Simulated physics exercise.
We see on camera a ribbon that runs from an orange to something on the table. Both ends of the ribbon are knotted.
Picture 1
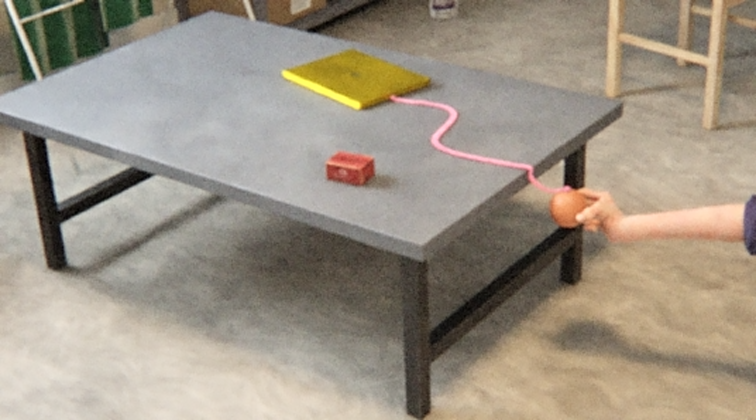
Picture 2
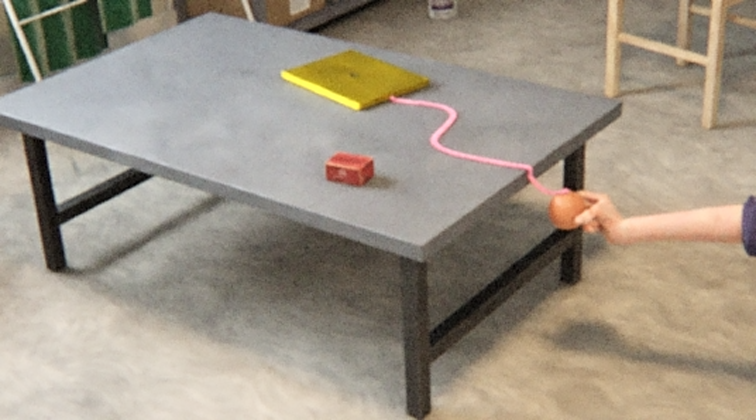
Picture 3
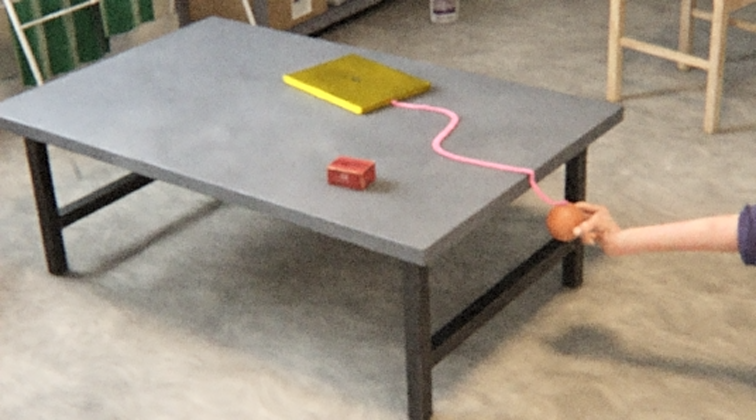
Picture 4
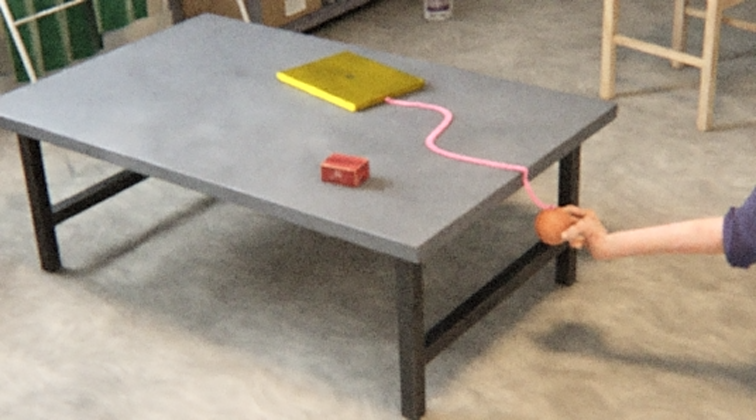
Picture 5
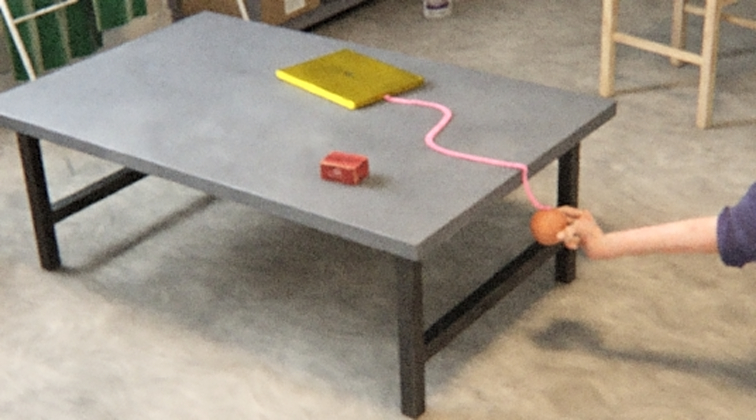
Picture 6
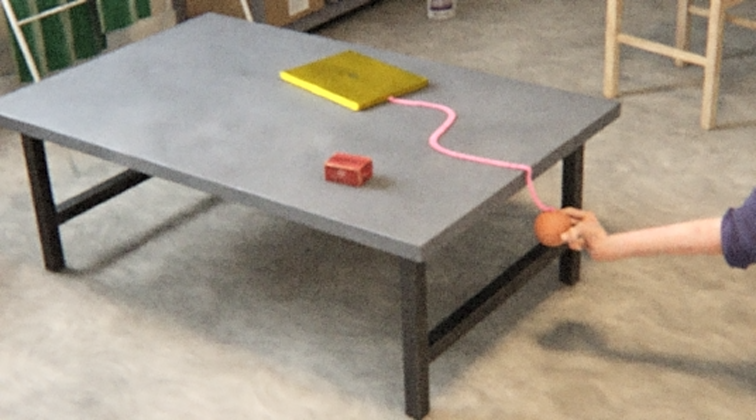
The clip shows a hand holding a round orange object beside a gray table and lowering it slightly, drifting left, while the curving pink ribbon running from it to a flat yellow object and a nearby red box barely change.
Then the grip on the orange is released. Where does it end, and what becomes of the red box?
My prediction: My guess is the orange will stay aloft; my guess is the red box will stay in place.
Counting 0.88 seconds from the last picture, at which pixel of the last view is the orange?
(593, 247).
Then, 0.88 s after the last picture, orange below the edge near (593, 247); laptop unmoved; box unmoved.
Then, 1.88 s after the last picture, orange below the edge near (589, 253); laptop unmoved; box unmoved.
At rest, orange below the edge near (516, 252); laptop unmoved; box unmoved. The orange swings from the edge and the red box stays on top.
